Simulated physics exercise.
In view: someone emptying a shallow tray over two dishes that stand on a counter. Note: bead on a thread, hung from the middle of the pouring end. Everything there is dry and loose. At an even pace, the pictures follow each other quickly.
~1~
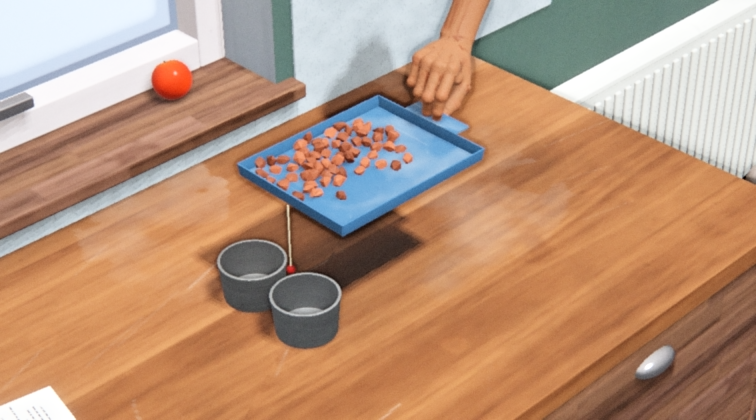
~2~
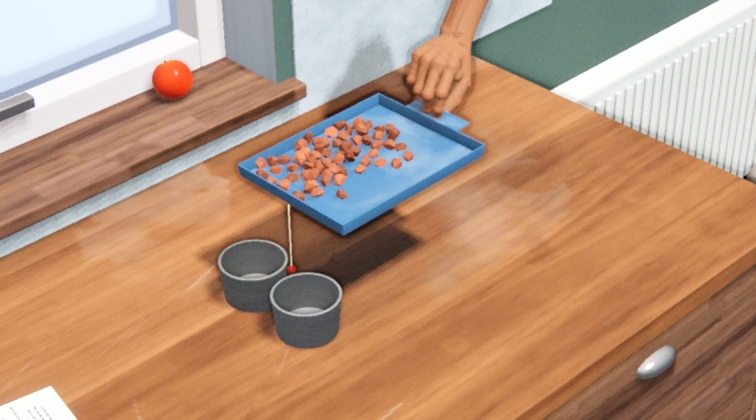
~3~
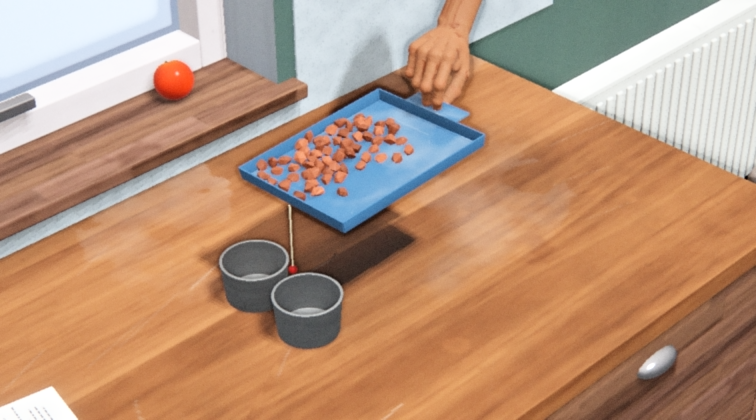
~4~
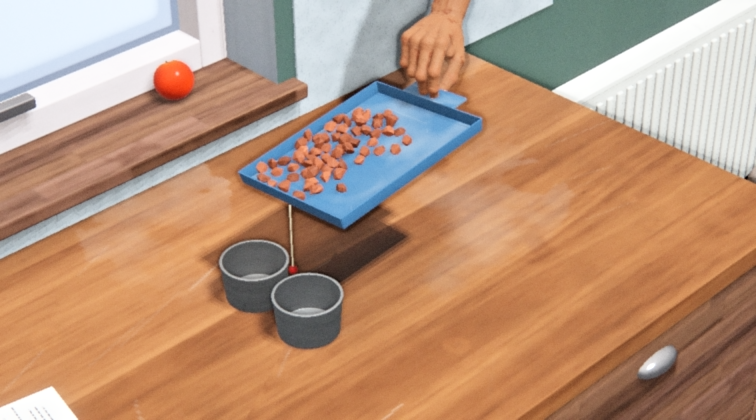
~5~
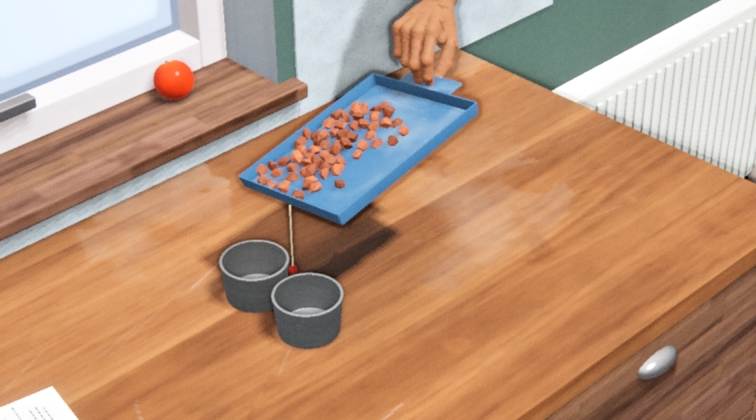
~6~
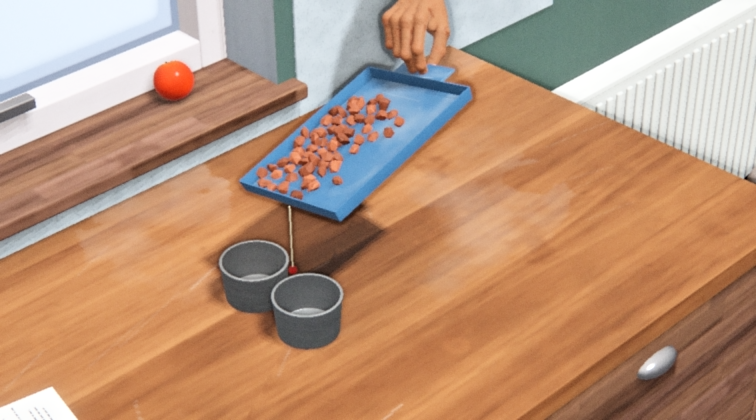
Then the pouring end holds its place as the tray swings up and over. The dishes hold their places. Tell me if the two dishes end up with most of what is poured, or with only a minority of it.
Most of it.
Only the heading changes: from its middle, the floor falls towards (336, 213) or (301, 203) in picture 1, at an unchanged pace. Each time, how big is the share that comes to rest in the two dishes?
Roughly 30 per cent, and 10 per cent.
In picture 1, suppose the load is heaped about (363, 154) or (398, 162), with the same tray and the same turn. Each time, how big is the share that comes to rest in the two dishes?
Close to 60 per cent, followed by close to 60 per cent.
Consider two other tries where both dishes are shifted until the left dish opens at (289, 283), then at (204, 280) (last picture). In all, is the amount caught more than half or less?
First the smaller part, then less than half.
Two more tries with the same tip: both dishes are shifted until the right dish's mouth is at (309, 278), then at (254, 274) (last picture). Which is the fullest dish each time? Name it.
The left-hand one the first time, the right-hand one the second.
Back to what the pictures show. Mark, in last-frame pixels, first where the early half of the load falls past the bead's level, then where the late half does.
Near (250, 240) and later near (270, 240).
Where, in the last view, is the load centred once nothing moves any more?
Roughly at (257, 279).
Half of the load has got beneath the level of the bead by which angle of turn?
The tilt is near 100° by then.
Soon, tray tipped steeply; all on the tray.
A while on, tray tipped past a quarter turn; about two thirds on the tray; about a quarter in the left dish; a small part outside both; a small part in the air.
Towards the end, tray tipped past a quarter turn; most in the left dish; about a quarter outside both.
Finally, tray tipped past a quarter turn; none in the right dish; most in the left dish; about a quarter outside both.
